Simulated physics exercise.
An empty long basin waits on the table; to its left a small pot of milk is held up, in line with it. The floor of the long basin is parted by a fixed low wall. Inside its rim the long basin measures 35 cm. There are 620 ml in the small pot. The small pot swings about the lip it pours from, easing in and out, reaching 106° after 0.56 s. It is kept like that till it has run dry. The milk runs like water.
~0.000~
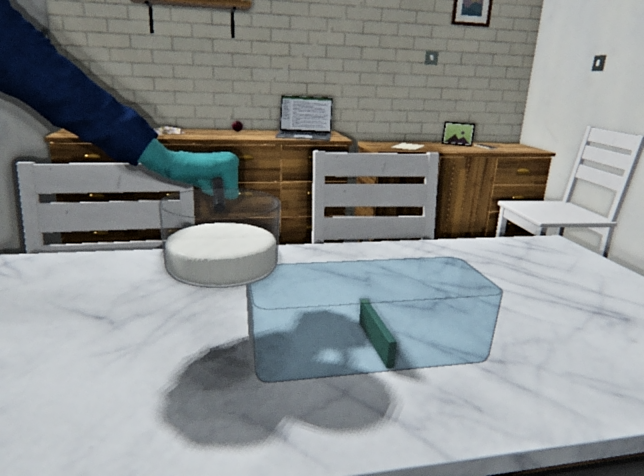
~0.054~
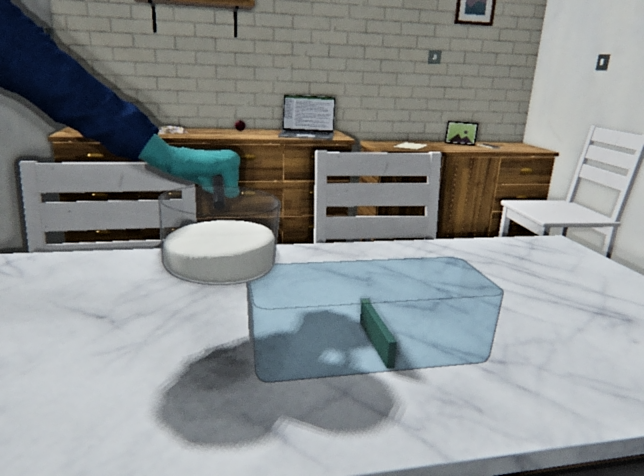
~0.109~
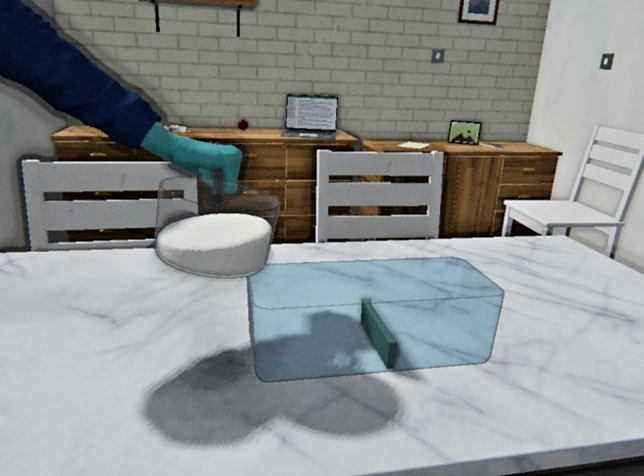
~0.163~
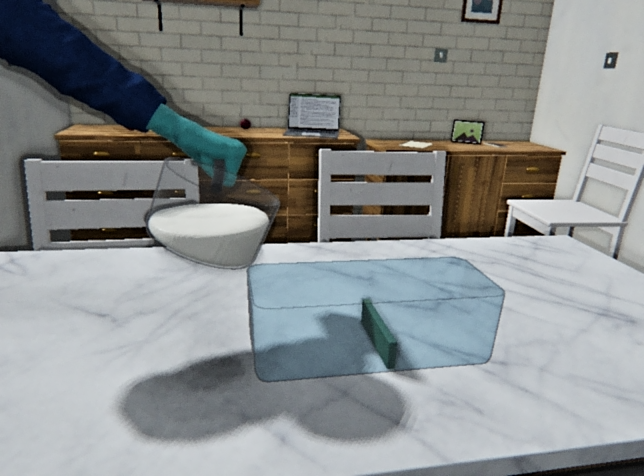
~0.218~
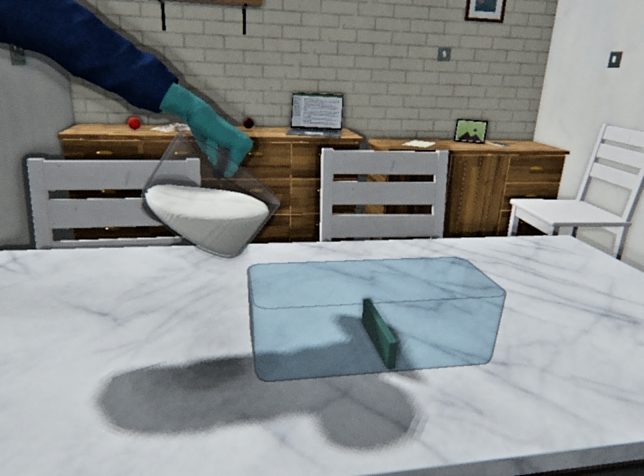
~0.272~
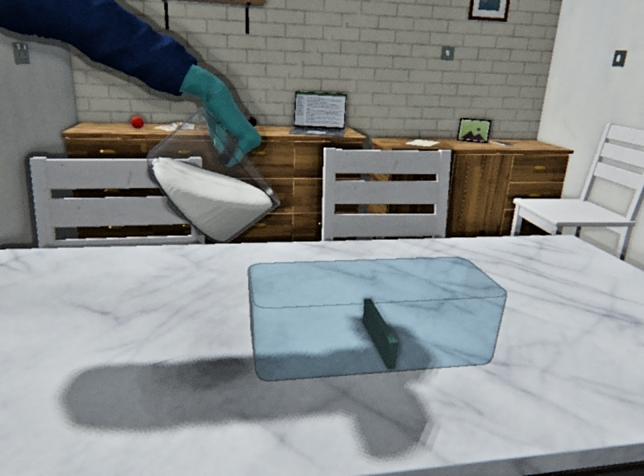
A gloved hand steadily tilts a clear pot of milk beside an empty basin.
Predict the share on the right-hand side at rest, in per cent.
About 11 per cent.
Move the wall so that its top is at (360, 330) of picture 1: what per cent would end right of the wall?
In that case some 40 per cent.
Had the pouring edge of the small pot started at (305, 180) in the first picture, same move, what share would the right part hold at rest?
In that case some 50 per cent.
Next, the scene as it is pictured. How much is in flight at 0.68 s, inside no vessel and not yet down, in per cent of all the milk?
Some 18 per cent.
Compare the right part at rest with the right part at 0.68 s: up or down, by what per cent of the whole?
It goes up by about 4.
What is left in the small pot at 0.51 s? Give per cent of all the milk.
About 46 per cent.
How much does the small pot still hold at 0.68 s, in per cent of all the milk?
Some 6 per cent.
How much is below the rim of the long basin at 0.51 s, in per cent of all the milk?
About 1 per cent.
After 0.51 s the tilt is 104° and 46 per cent is still to pour, 1 is left of the wall and 0 right of it.
After 0.68 s the tilt is 106° and 6 per cent is still to pour, 67 is left of the wall and 8 right of it.
After 0.86 s the tilt is 106° and 1 per cent is still to pour, 74 is left of the wall and 8 right of it.
After 1.06 s the tilt is 106° and 0 per cent is still to pour, 82 is left of the wall and 11 right of it.
In the end 82 per cent lies left of the wall, 11 right of it and 7 outside.
